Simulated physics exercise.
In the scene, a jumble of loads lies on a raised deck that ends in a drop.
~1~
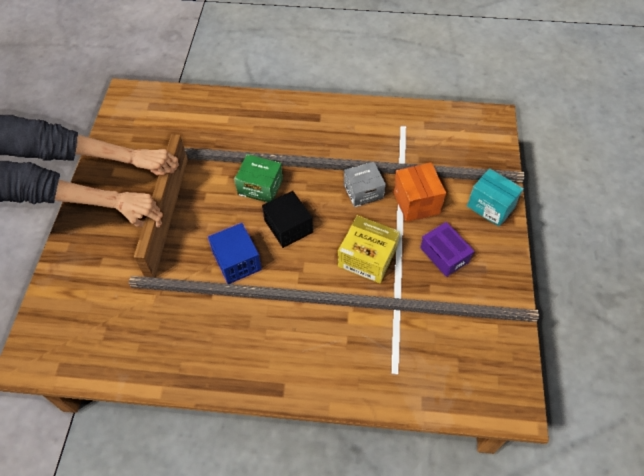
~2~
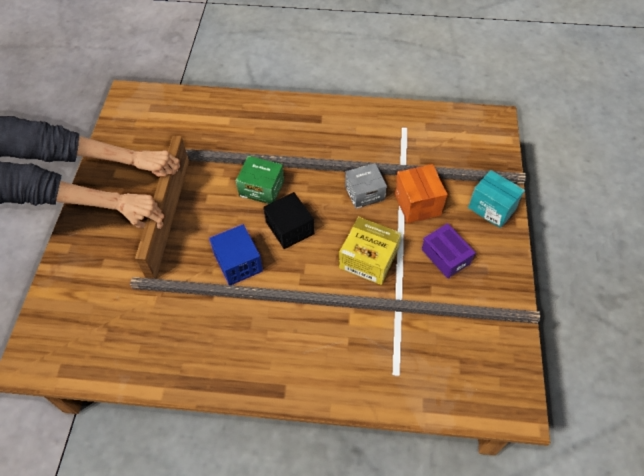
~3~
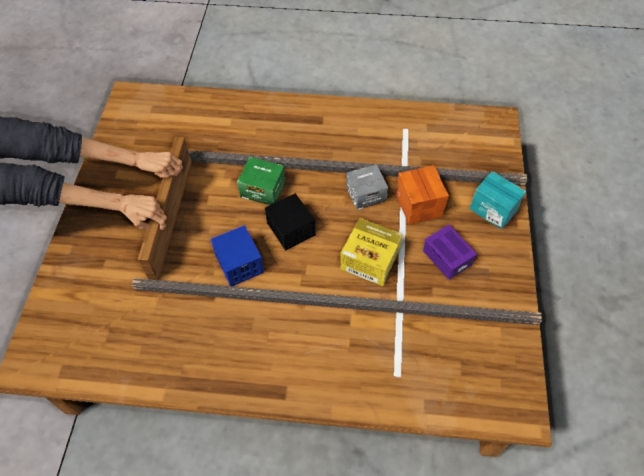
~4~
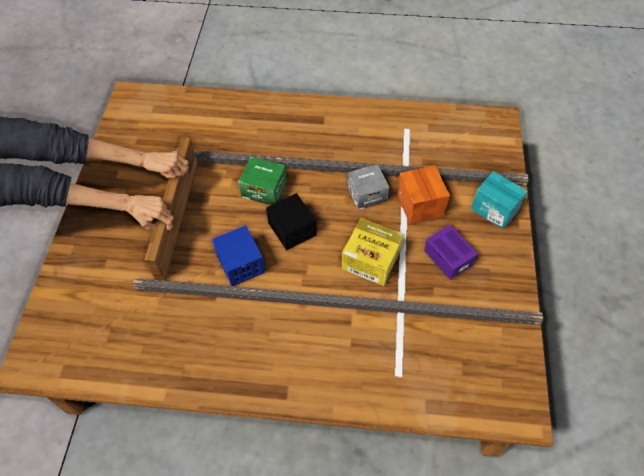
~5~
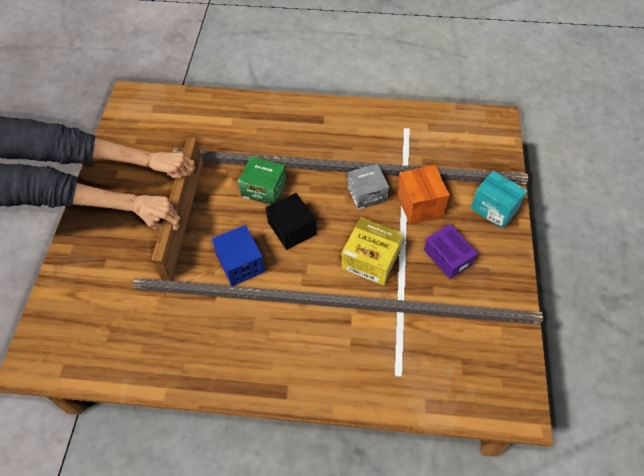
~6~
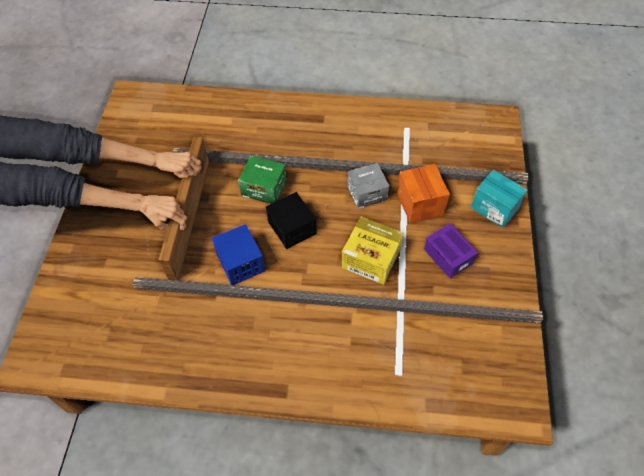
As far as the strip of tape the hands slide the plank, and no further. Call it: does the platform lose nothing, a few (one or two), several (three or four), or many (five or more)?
It loses a few, one or two.
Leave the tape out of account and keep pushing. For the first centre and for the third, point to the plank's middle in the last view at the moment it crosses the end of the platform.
Near (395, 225) and (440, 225).
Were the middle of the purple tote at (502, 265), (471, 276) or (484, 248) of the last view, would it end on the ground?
In that order, it stays put; stays put; stays put.
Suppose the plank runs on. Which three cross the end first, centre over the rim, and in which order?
That would be the turquoise parcel, followed by the purple tote and then the orange parcel.
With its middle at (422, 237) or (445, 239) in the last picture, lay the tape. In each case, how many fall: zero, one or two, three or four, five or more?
The first spot gives one to two, the second gives three or four.
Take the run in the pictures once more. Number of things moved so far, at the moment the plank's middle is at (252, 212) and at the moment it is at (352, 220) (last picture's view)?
The count is 2 at the first point and 7 at the second.
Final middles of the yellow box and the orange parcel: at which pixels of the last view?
They finish at roughly (464, 258) and (497, 202) respectively.
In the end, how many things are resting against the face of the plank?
3.
Soon after, none off yet; turquoise parcel at rest near (498, 199); purple tote at rest near (450, 251); orange parcel at rest near (422, 194).
After that, none off yet; turquoise parcel at rest near (498, 199); purple tote at rest near (450, 251); orange parcel displaced a little near (428, 195).
In the end, the number that fall off is one or two; gone, turquoise parcel.
